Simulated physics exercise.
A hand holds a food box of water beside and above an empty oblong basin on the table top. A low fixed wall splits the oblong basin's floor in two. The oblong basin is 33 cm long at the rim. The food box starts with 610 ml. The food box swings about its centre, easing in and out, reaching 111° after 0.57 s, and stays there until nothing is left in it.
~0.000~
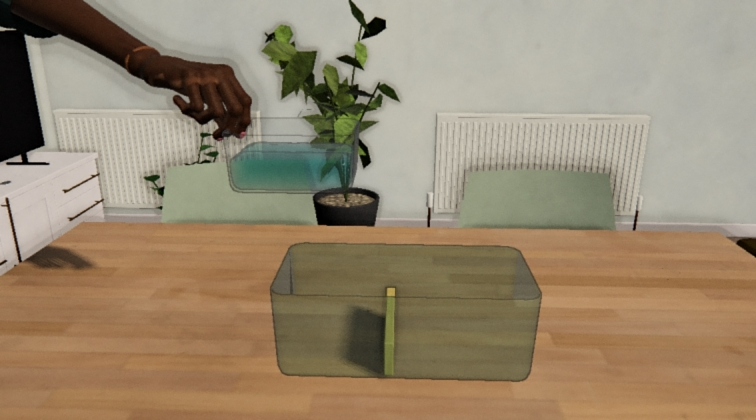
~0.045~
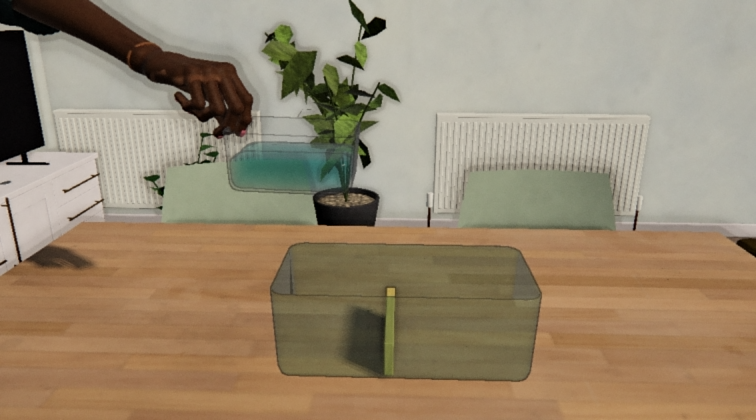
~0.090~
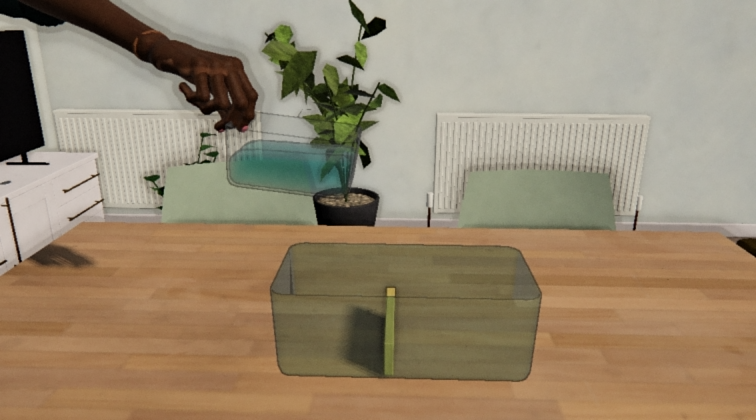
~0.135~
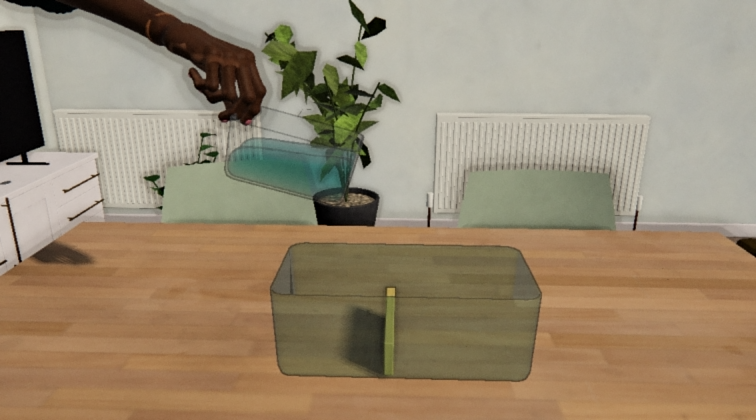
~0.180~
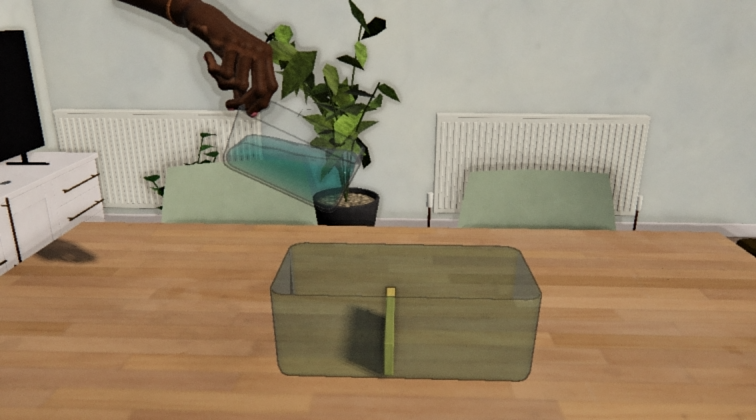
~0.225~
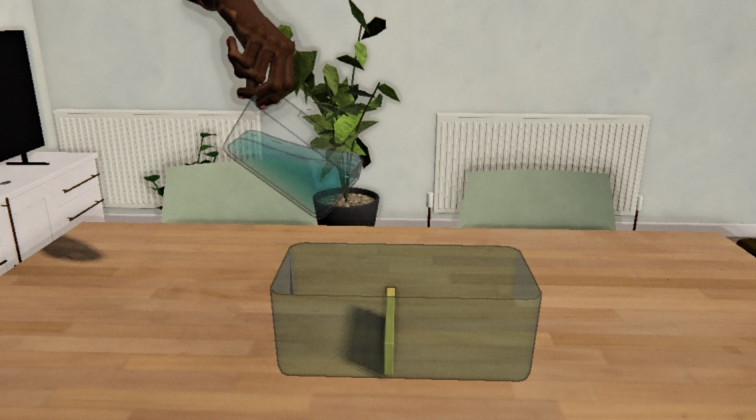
A hand held a clear box of blue-green water above and to the left of an empty, see-through green basin on a wooden table, then tilted the box steadily down to the right.
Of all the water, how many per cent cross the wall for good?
About 42 per cent.
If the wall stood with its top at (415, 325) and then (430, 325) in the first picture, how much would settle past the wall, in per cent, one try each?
In turn about 25 and 20 per cent.
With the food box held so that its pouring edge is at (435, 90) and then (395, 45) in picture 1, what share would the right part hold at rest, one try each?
In turn about 80 and 85 per cent.
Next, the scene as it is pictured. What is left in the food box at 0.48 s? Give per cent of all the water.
Near 12 in a hundred.
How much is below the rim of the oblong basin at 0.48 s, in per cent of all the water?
Some 38 per cent.
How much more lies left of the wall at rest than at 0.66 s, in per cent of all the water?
Near 4 in a hundred.
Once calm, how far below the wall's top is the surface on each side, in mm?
Left about 32 mm, right about 40 mm.
After 0.48 s the tilt is 104° and 12 per cent is still to pour, 13 is left of the wall and 25 right of it.
After 0.66 s the tilt is 111° and 1 per cent is still to pour, 51 is left of the wall and 42 right of it.
After 0.86 s the tilt is 111° and 0 per cent is still to pour, 54 is left of the wall and 41 right of it.
After 1.07 s the tilt is 111° and 0 per cent is still to pour, 55 is left of the wall and 42 right of it.
In the end 55 per cent lies left of the wall, 42 right of it and 3 outside.
